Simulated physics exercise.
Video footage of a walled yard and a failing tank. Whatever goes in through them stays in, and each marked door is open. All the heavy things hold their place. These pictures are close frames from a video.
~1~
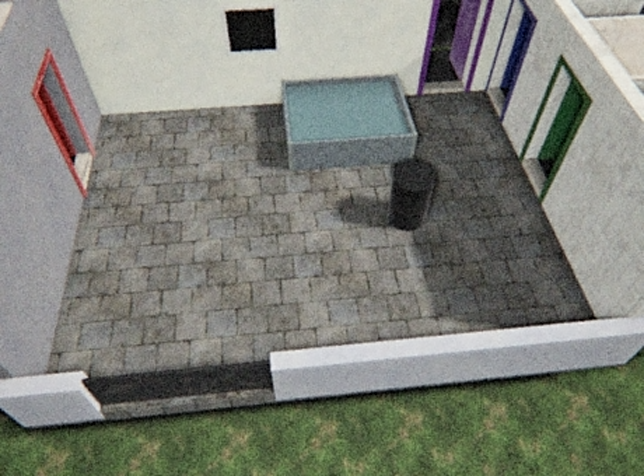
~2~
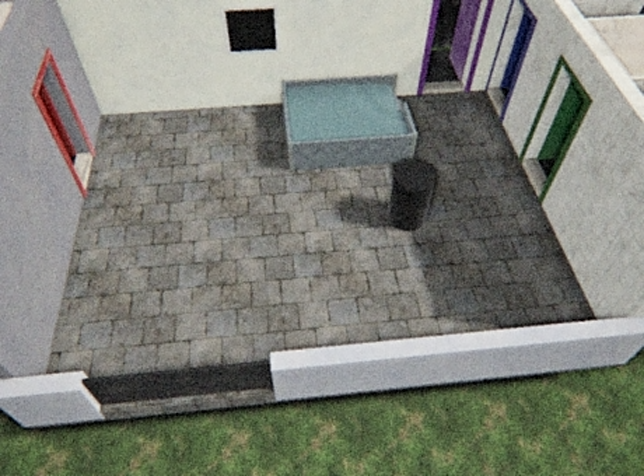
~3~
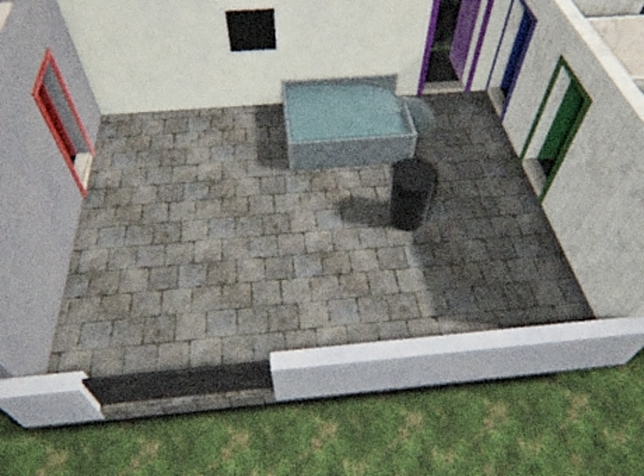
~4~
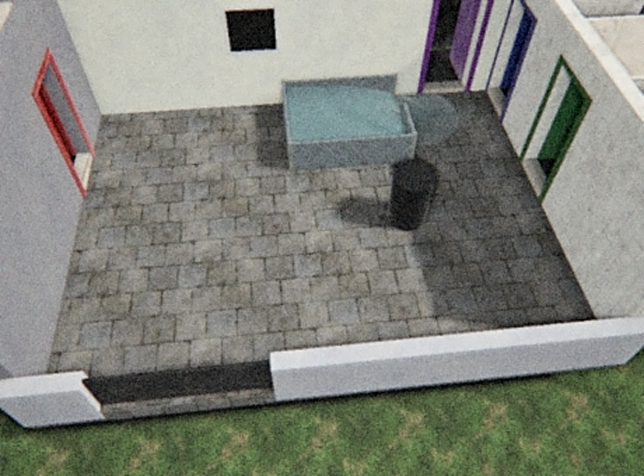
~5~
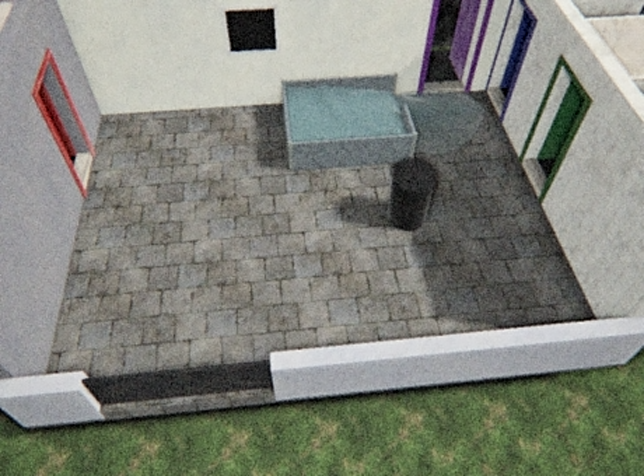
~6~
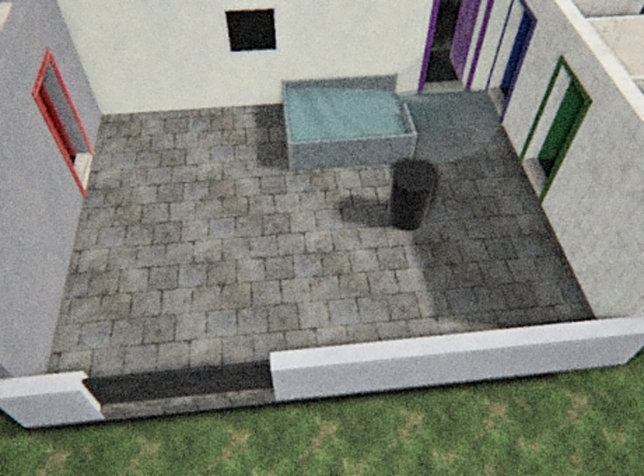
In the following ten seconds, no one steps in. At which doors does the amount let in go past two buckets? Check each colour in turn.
At the end, the green door is going to allow two buckets or less; the red door is going to allow two buckets or less; the blue door is going to allow over two buckets; the purple door is going to allow over two buckets.
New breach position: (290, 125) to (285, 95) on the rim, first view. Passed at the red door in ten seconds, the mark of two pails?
In short: The red door goes over.
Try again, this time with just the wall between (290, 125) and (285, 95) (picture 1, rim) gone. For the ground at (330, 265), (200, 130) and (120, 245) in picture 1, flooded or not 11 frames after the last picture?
Taking the points in order: Unwetted, swamped and swamped.
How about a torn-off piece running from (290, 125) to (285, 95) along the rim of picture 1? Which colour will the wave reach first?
Answer: The red door.
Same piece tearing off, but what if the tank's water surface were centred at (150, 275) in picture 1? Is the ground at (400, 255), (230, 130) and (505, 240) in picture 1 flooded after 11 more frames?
As listed: Reached, untouched, reached.
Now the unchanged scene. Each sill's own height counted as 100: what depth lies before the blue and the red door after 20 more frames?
First 220 percent, then 0 percent.
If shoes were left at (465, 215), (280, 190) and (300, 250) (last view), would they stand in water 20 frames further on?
First swamped, then spared, then spared.
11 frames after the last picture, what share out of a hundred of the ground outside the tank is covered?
Close to 10 %.
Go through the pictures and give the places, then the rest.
In the first picture, still water in the tank at (346, 110).
In the second picture, the front is at a hidden place, out from the gap at (396, 109).
In the third picture, water pours out at (396, 109) and has run to (430, 129).
In the fourth picture, water pours out at (396, 109) and has run to (456, 117).
In the fifth picture, the front is at (479, 107), out from the gap at (396, 109).
In the sixth picture, the front is at (487, 94), out from the gap at (396, 109).
A moment on, water covers 10 % of the floor; the green door not reached, the red door not reached, the blue door over two buckets in, the purple door under two buckets in.
Next, water covers 10 % of the floor; the green door wet at the sill, nothing in, the red door not reached, the blue door far over two buckets in, the purple door over two buckets in.
Then, water covers 20 % of the floor; the green door wet at the sill, nothing in, the red door not reached, the blue door far over two buckets in, the purple door over two buckets in.
Later, water covers 35 % of the floor; the green door wet at the sill, nothing in, the red door not reached, the blue door far over two buckets in, the purple door over two buckets in.
In the end, water covers 60 % of the floor; the green door wet at the sill, nothing in, the red door not reached, the blue door far over two buckets in, the purple door over two buckets in.
